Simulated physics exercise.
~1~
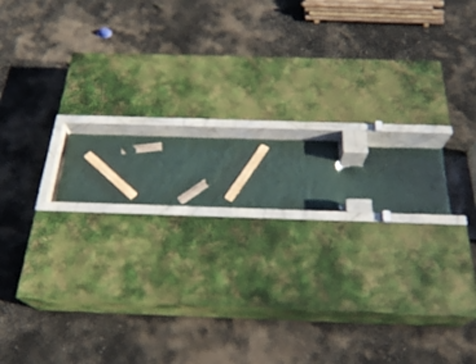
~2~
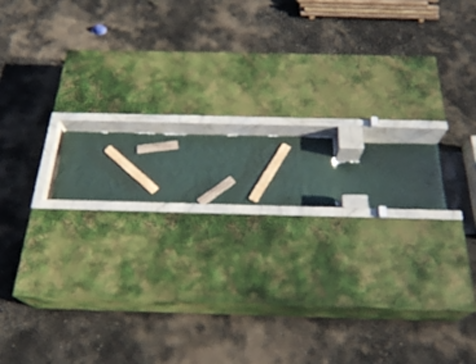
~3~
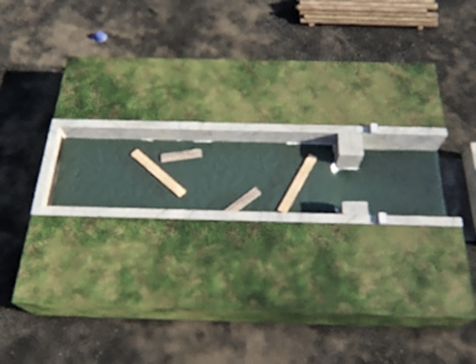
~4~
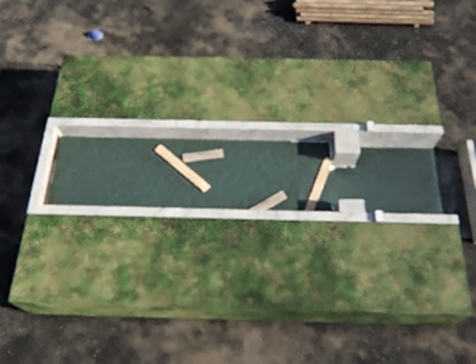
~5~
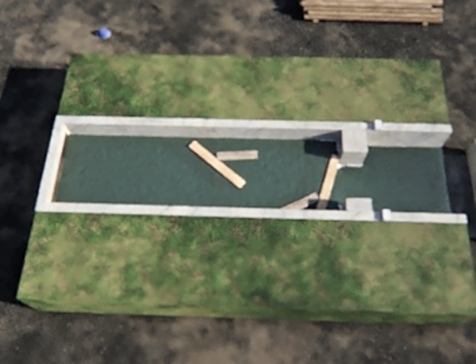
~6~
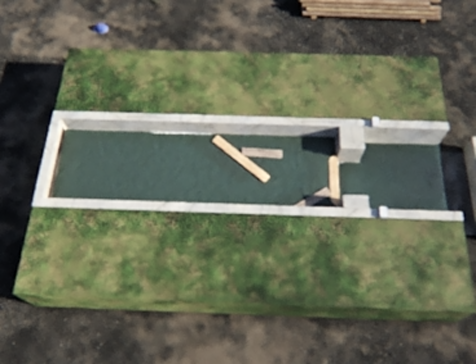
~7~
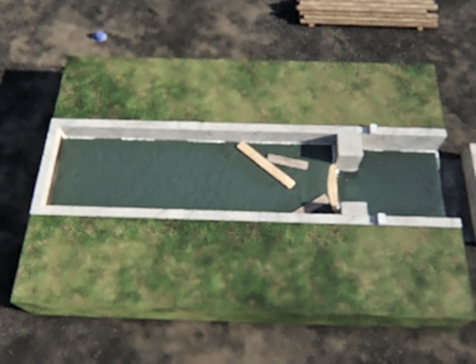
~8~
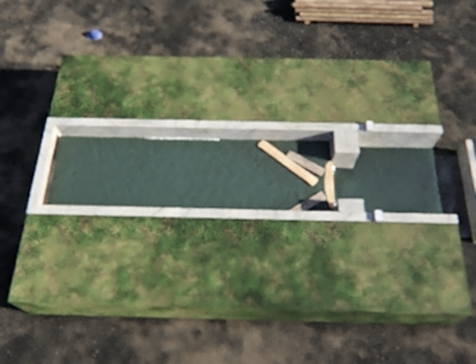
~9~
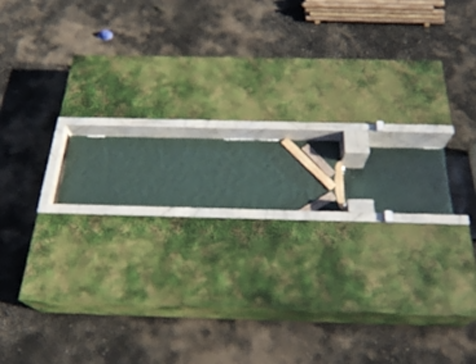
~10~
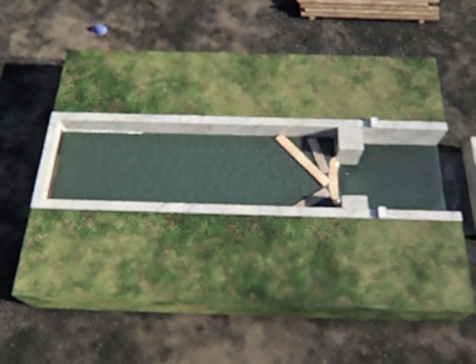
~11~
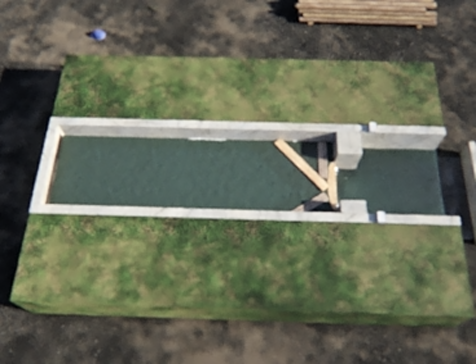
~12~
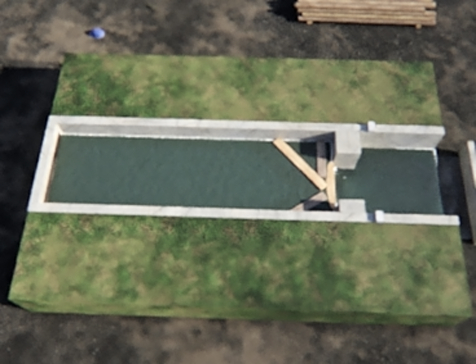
Four wooden boards, two long and two short, drifted right along a water-filled channel between grassy banks until they reached the narrow gap between two pale blocks, where they bunched together in a jam and stayed, none getting through.
